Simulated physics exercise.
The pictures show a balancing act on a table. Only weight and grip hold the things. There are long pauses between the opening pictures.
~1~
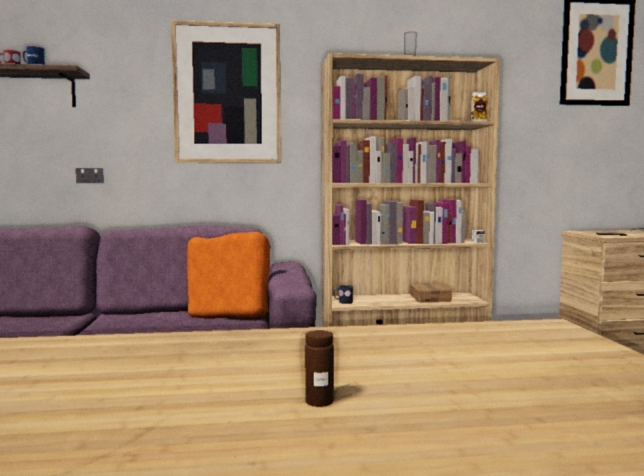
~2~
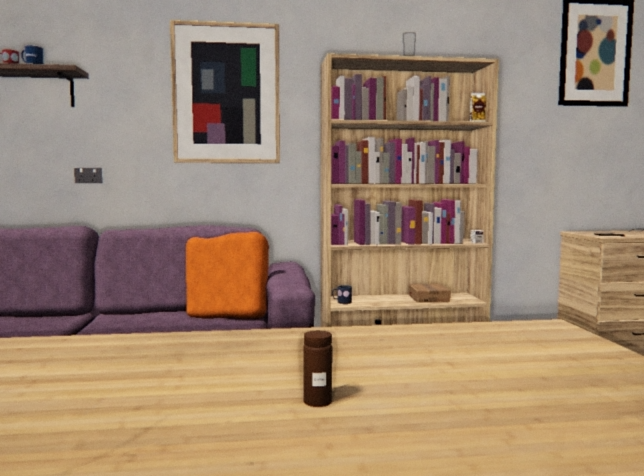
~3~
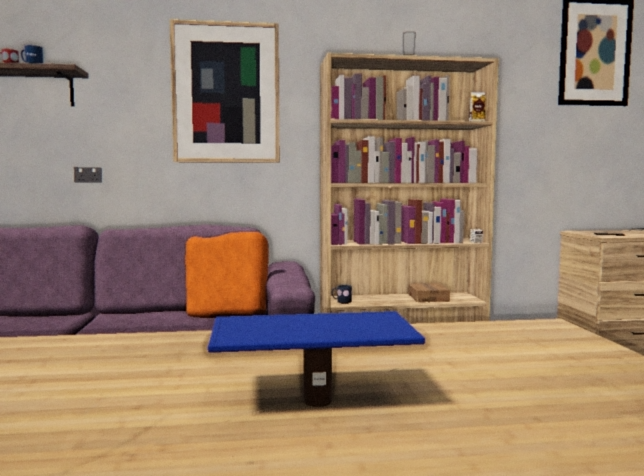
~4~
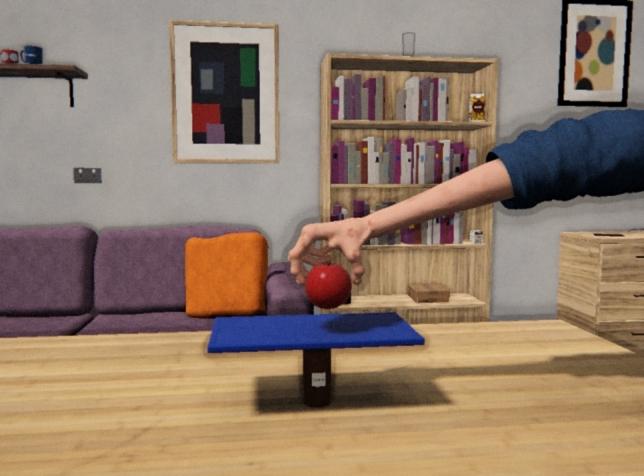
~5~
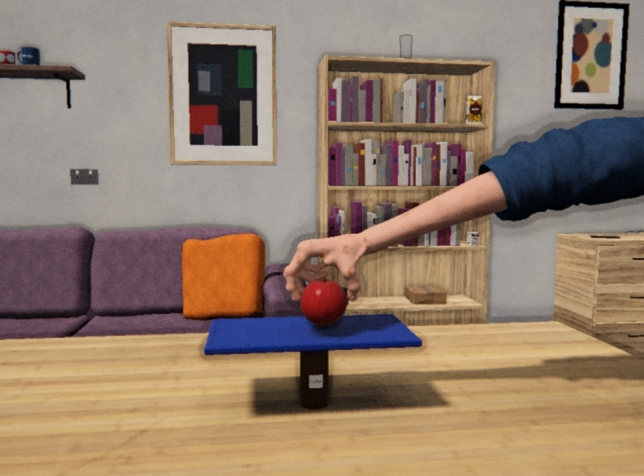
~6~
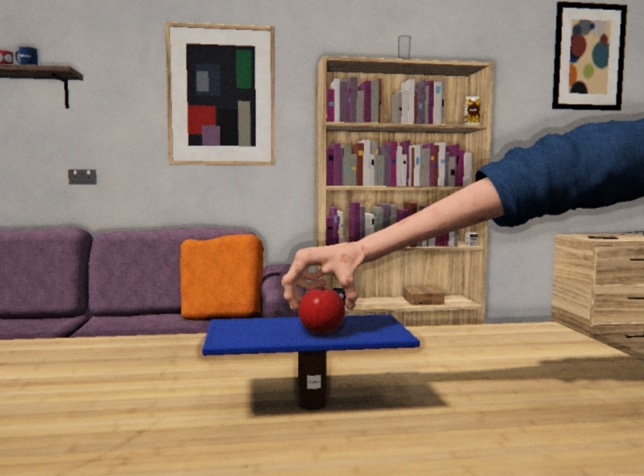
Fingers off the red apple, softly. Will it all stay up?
Outcome: The stack holds.
Then, 0.20 s on from there, no change.
Then, 0.40 s on from there, red apple resting near (322, 311).
In the end, all 3 unmoved. At the end, from the last picture's camera, red apple near (322, 311). The stack stays up.
